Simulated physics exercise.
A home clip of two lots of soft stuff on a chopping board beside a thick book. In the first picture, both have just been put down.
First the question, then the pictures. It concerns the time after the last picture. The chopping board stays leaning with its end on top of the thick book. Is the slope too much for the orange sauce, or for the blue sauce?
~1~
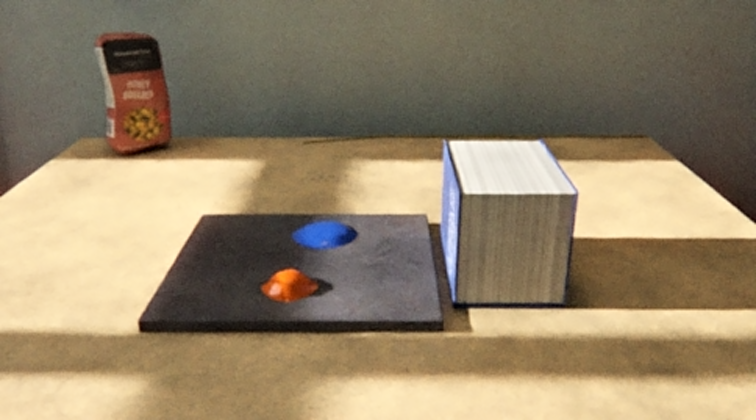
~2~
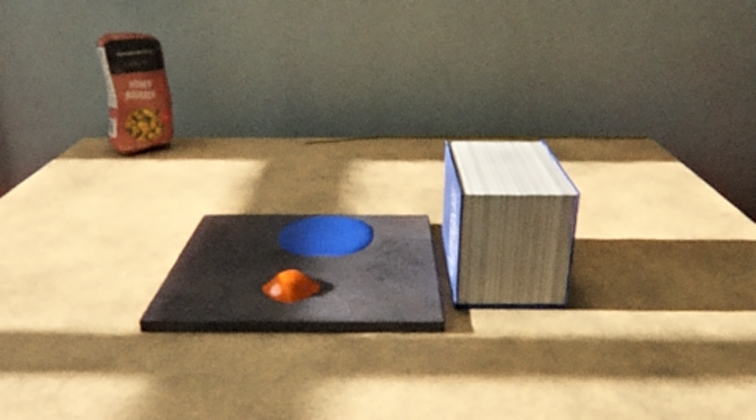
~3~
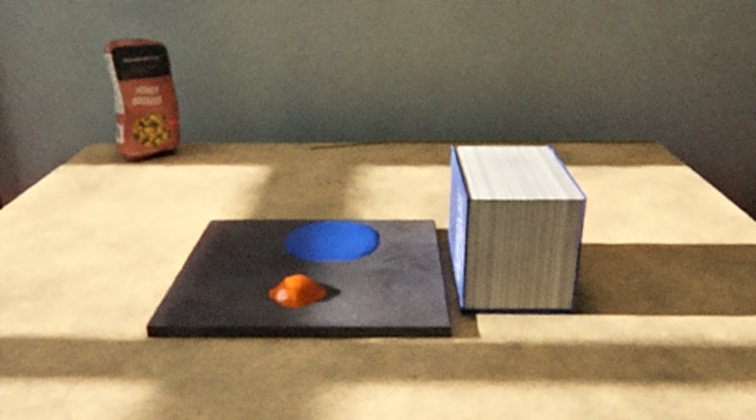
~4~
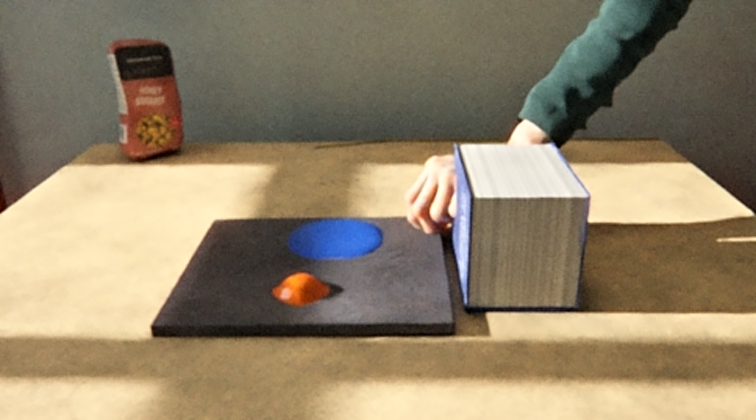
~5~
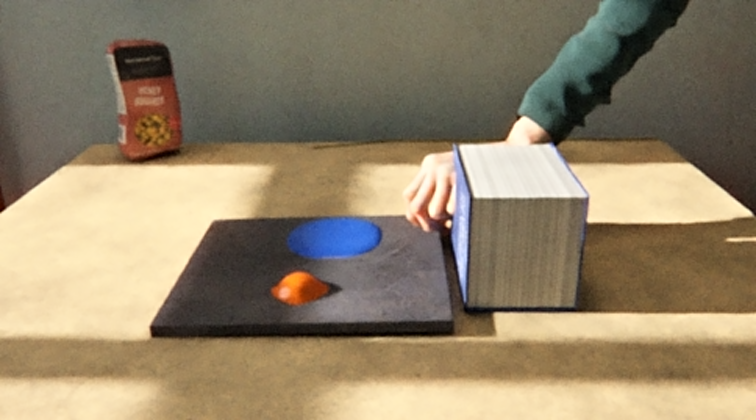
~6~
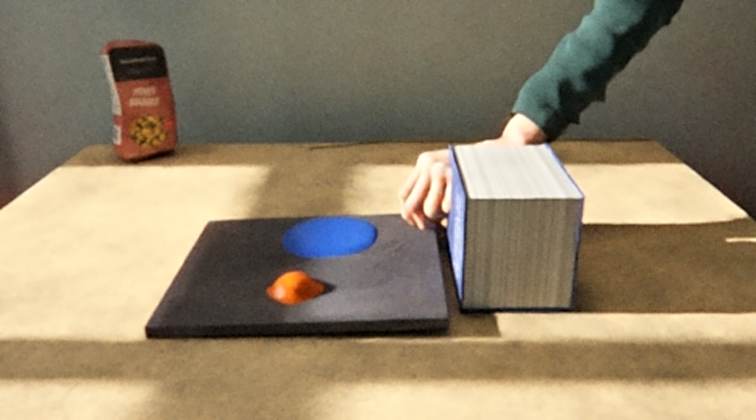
Result: The orange sauce does not leave; the blue sauce leaves the surface.
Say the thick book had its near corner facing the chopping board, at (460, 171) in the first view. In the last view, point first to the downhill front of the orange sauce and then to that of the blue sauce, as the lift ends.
In the last picture you'd see them end at (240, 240) and at (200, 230).
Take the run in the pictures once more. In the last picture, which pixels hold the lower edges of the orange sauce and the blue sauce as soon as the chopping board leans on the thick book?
In the last view, the first is close to (249, 245) and the second close to (213, 228).
A moment on, slope about 29°; the orange sauce has not moved; the blue sauce has crept down a long way.
Further on, the orange sauce has not moved; the blue sauce is dripping off the low end.
When it is over, slope about 29°; the orange sauce has not moved; the blue sauce is dripping off the low end.
